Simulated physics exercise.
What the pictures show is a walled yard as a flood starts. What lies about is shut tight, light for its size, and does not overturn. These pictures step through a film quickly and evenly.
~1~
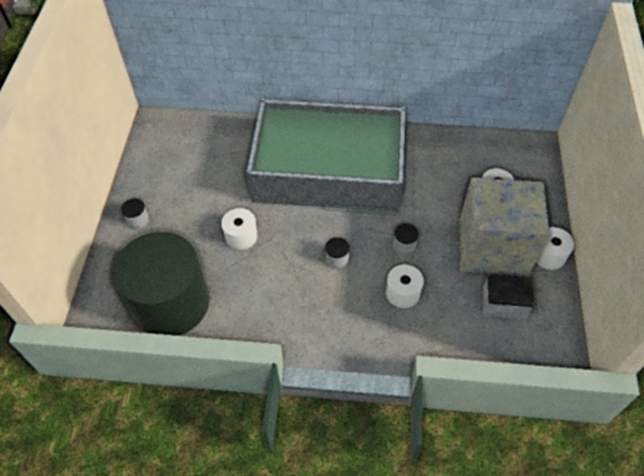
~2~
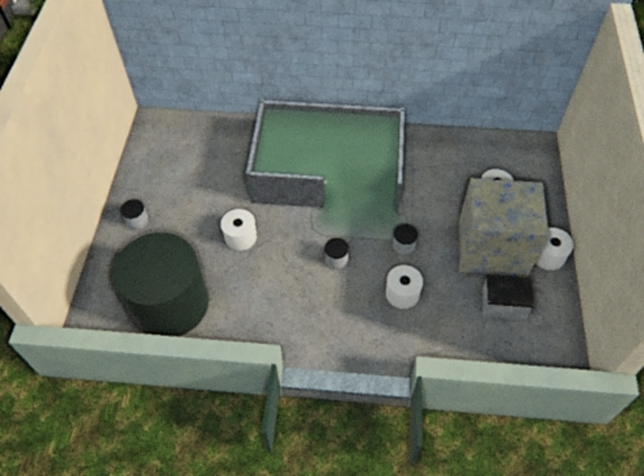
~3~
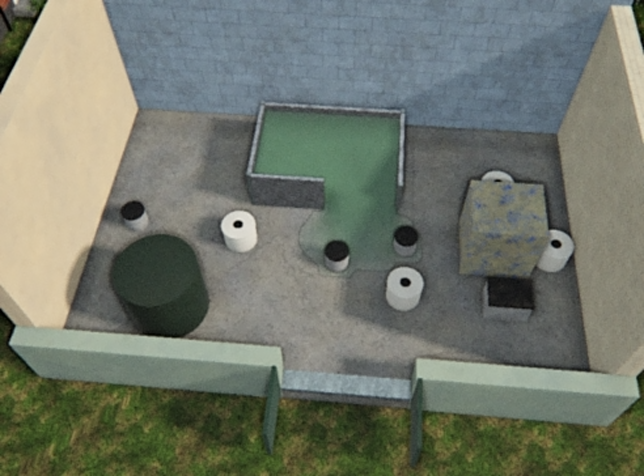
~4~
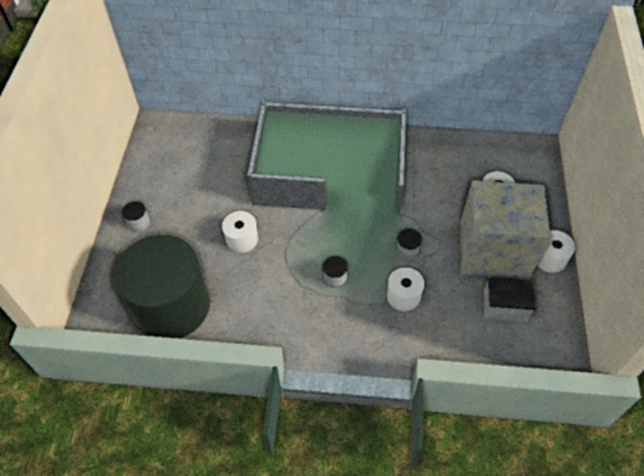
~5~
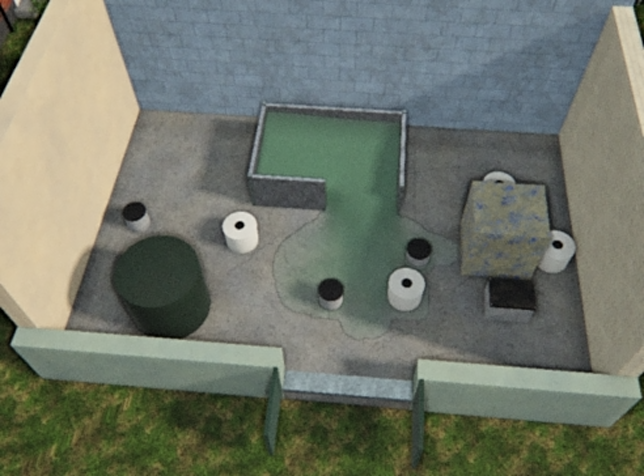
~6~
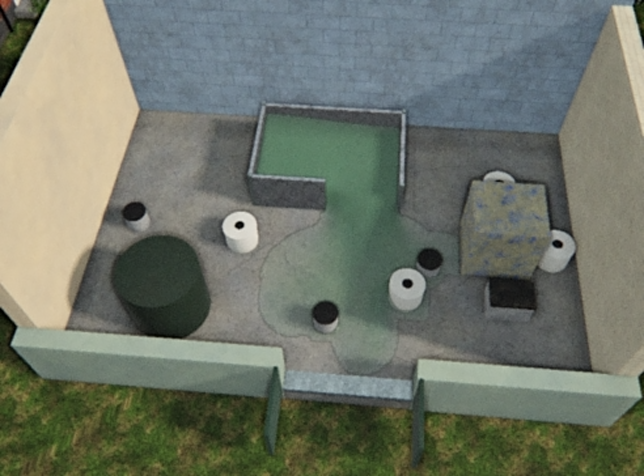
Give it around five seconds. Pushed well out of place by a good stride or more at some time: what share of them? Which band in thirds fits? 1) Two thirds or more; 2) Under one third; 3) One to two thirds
(3) One to two thirds.
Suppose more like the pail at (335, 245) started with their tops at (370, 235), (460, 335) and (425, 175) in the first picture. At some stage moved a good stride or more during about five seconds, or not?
In order: Shoved clear, shoved clear, then hardly budges.
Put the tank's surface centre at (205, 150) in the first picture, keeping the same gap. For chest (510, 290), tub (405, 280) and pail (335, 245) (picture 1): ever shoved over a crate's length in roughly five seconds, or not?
The three, one by one: Past that mark, short of that and short of that.
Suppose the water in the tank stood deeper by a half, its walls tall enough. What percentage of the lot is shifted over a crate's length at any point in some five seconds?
Close to 60 in a hundred, give or take.
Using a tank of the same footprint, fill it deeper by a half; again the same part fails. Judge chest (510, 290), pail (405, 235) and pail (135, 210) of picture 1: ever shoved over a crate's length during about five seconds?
Order as given: Displaced that much; displaced that much; not past it.
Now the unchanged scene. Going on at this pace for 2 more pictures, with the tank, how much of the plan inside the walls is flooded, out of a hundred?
Roughly 30 %.
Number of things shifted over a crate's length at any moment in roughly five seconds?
My count comes to 4.
A moment on, 2 of 8 are well off their spots; 0 afloat.
Next, 4 of 8 are well off their spots; 1 afloat.
Later, 4 of 8 are well off their spots; 2 afloat.
In the end, 4 of 8 are well off their spots, and 4 have been at some point; 1 afloat.
